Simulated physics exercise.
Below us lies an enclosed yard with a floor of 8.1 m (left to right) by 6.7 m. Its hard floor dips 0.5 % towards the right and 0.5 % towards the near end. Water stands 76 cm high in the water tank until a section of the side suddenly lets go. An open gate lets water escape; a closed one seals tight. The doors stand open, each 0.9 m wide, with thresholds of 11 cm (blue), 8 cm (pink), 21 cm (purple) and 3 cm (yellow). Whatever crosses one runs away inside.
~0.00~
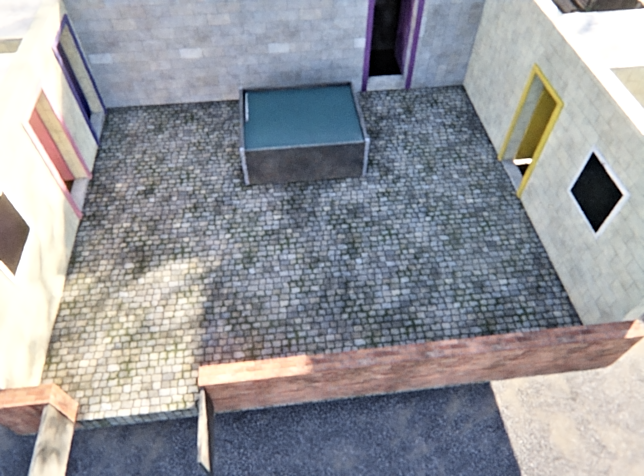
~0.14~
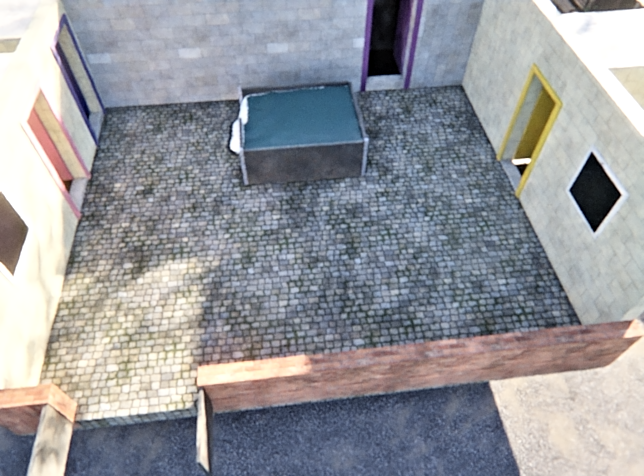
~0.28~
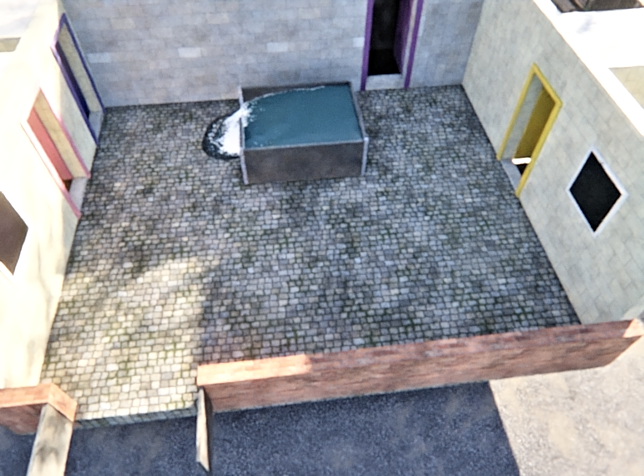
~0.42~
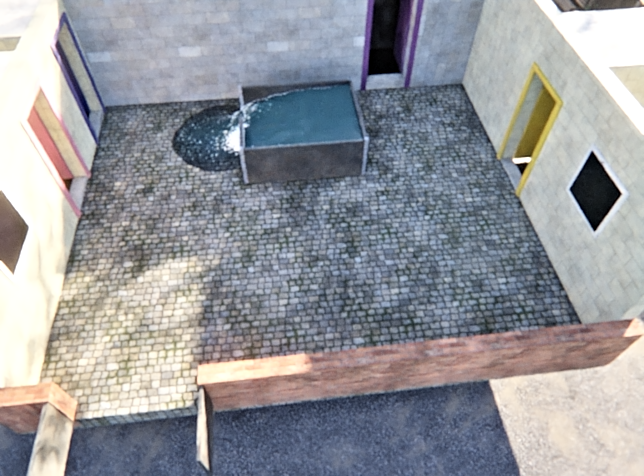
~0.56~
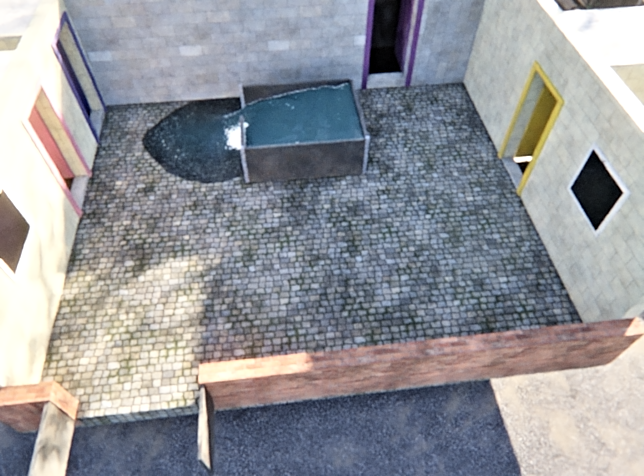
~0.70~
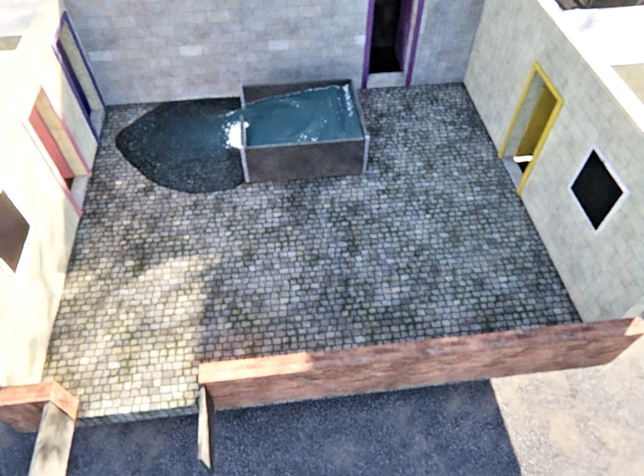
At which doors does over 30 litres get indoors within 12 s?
Door by door: At the blue door it goes over the limit; at the pink door it passes the limit; at the purple door it does not reach the limit; at the yellow door it does not reach the limit.
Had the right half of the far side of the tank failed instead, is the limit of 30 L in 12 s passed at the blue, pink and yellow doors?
Against that limit: Blue above, pink not over, yellow over.
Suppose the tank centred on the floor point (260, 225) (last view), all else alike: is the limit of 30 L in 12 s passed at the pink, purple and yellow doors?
Against that limit: Pink above, purple below, yellow not over.
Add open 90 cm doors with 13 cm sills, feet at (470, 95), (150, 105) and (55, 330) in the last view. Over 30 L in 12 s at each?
In turn: Not over, past it, not over.
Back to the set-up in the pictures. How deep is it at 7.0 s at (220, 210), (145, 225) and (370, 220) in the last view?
About 1, 5 and 0 cm.
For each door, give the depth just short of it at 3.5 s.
In cm: Blue 26, pink 15, purple 0, yellow 0.
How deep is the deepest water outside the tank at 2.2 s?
Up to some 40 cm.
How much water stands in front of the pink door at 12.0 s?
Roughly 6.0 cm deep.
After 1.4 s water covers 20 % of the floor and is deepest (43 cm) near (107, 109); blue door 26 cm at the sill, 29 L in, pink door 15 cm at the sill, 2 L in, purple door not reached, yellow door not reached.
After 2.2 s water covers 20 % of the floor and is deepest (40 cm) near (104, 120); blue door 38 cm at the sill, 167 L in, pink door 20 cm at the sill, 32 L in, purple door not reached, yellow door not reached.
After 3.5 s water covers 30 % of the floor and is deepest (28 cm) near (104, 120); blue door 26 cm at the sill, 365 L in, pink door 15 cm at the sill, 83 L in, purple door not reached, yellow door not reached.
After 7.0 s water covers 50 % of the floor and is deepest (14 cm) near (38, 392); blue door 14 cm at the sill, 507 L in, pink door 10 cm at the sill, 119 L in, purple door 1 cm at the sill, 0 L in, yellow door not reached.
After 12.0 s water covers 70 % of the floor and is deepest (8 cm) near (34, 405); blue door 6 cm at the sill, 513 L in, pink door 6 cm at the sill, 123 L in, purple door 2 cm at the sill, 0 L in, yellow door not reached.
